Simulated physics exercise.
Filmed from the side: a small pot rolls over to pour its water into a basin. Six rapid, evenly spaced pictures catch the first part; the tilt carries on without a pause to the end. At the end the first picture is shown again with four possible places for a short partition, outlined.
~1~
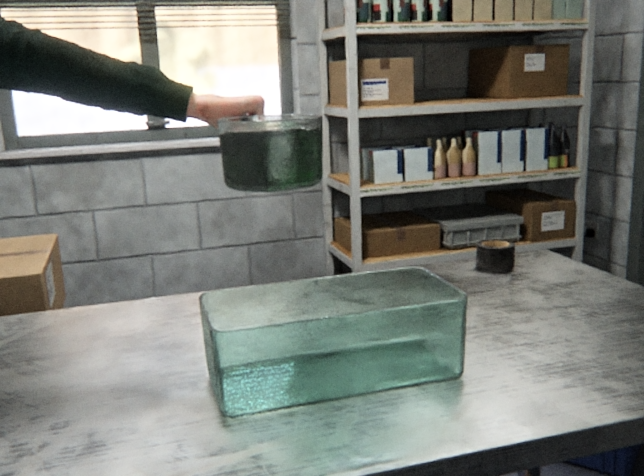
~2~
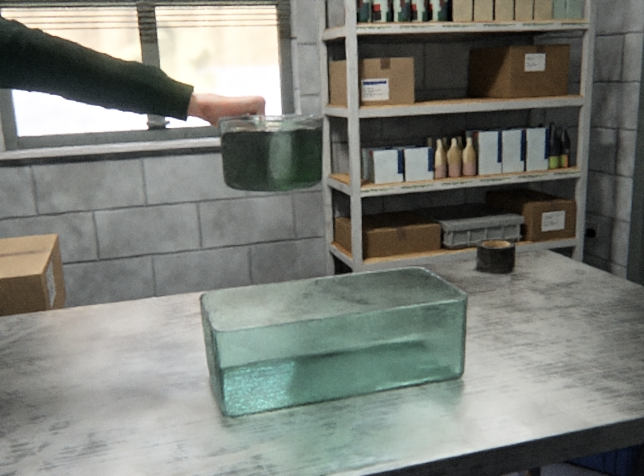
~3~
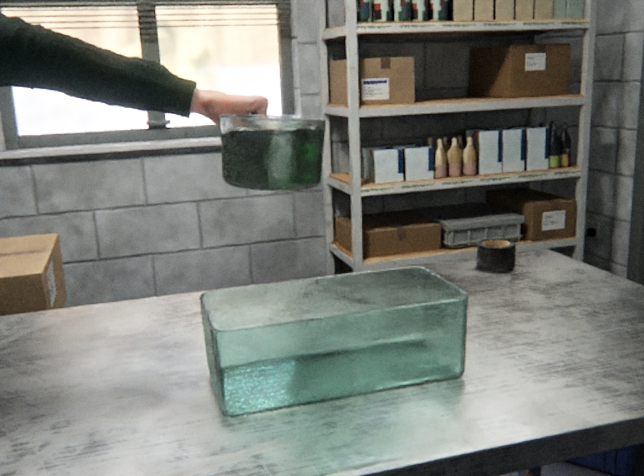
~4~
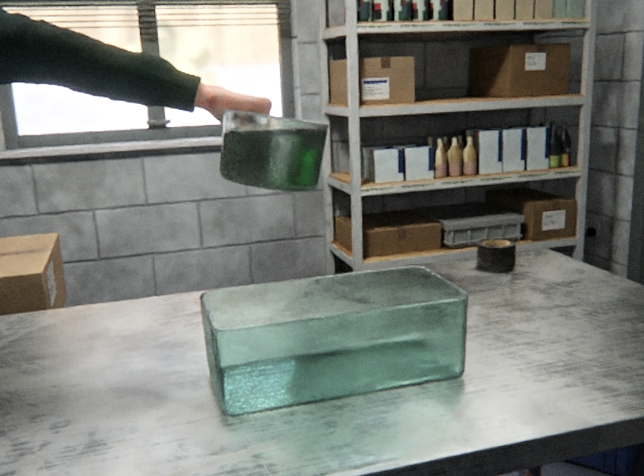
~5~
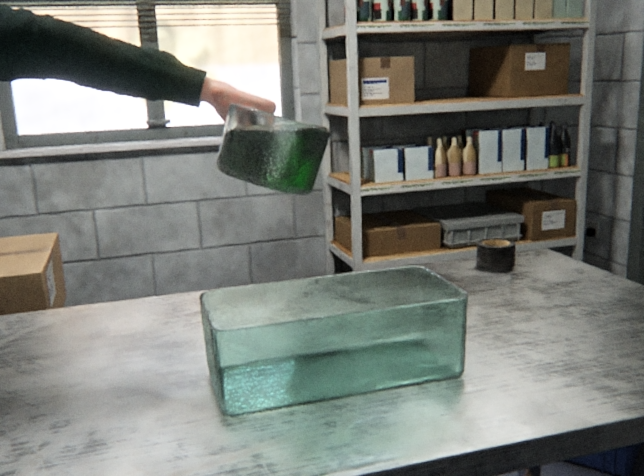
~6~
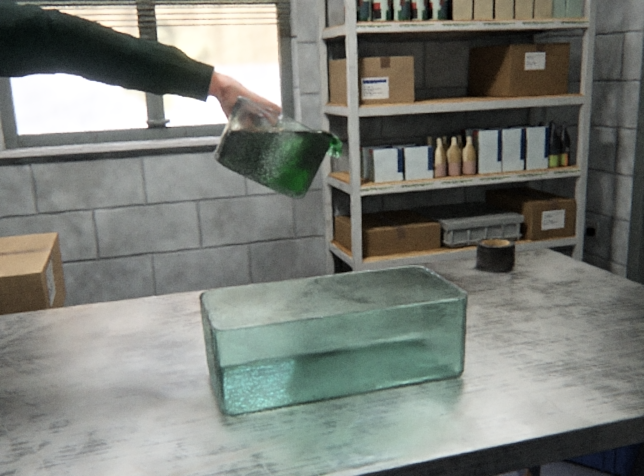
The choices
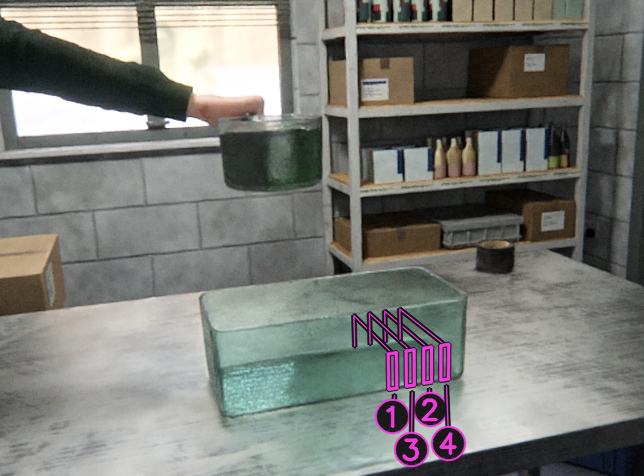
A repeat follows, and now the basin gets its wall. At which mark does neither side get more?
Use place 3.
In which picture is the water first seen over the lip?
Picture 5.
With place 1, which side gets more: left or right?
The right one.
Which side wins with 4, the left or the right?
More ends on the left.
On the marked copy, 1 at (394, 395); 2 at (429, 388); 3 at (412, 392); 4 at (446, 385).
For place 1, about 20 % ends left of the wall and 79 % right of it.
For place 2, about 75 % ends left of the wall and 24 % right of it.
For place 3, about 45 % ends left of the wall and 53 % right of it.
For place 4, about 95 % ends left of the wall and 4 % right of it.
